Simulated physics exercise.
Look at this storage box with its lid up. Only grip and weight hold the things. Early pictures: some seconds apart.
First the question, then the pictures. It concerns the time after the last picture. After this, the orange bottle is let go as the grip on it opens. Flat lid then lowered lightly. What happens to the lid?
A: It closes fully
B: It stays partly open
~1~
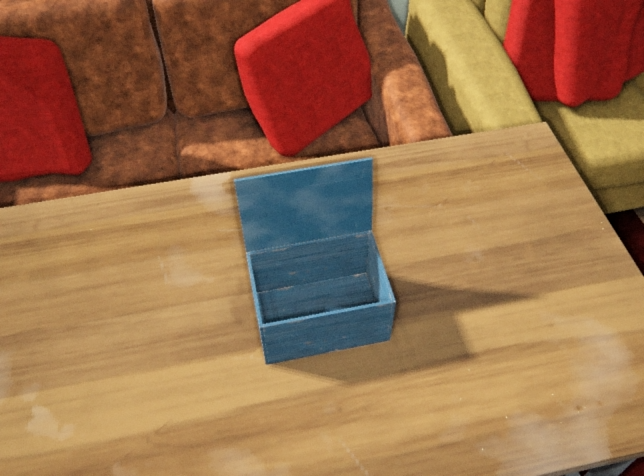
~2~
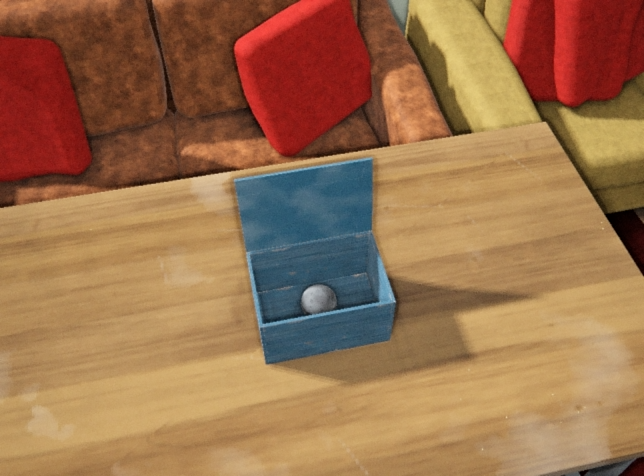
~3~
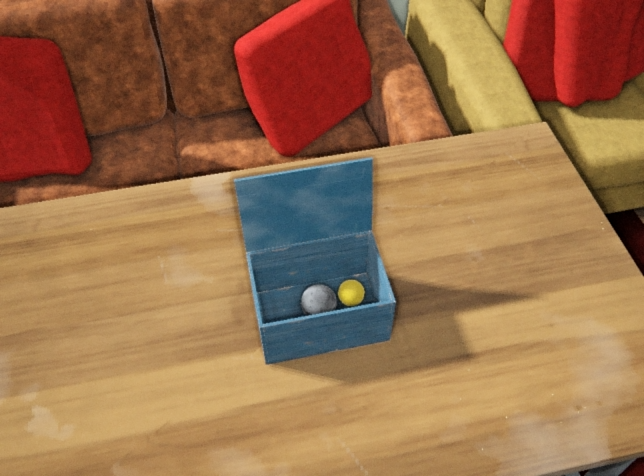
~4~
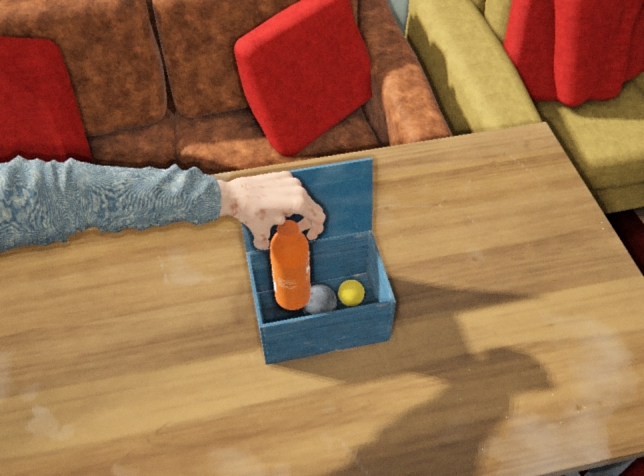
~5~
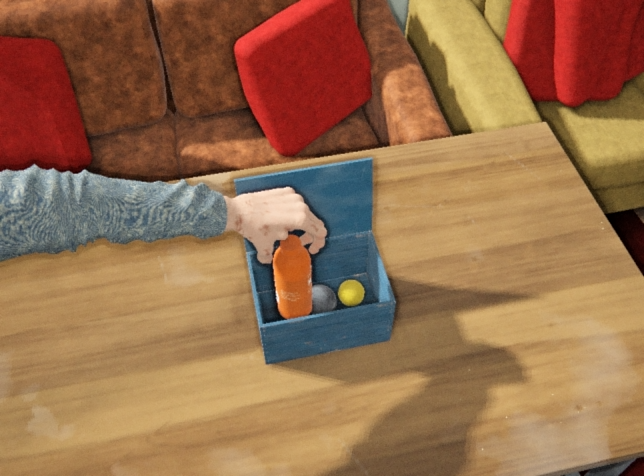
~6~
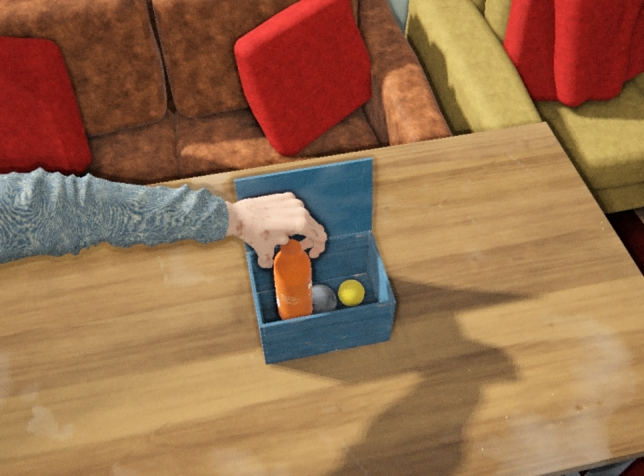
B.
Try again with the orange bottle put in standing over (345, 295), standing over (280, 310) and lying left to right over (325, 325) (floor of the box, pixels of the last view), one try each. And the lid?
First - shut down; second - not shut; third - shut down.
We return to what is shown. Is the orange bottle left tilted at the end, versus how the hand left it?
As it turns out, the orange bottle keeps its original angle.
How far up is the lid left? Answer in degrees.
About 30° above the rim.
Then, 0.80 s after the last picture, lid starting down; orange bottle slid about its own width near (286, 310); grey ball rolled a little; yellow lemon rolled a little.
Then, 1.60 s after the last picture, lid 52° above the rim; orange bottle slid about its own width near (285, 311); grey ball rolled a little; yellow lemon rolled a little.
At rest, lid 31° above the rim; moved from the start, orange bottle; the other 2 in place. Seen from the same camera at the end, orange bottle near (285, 311).
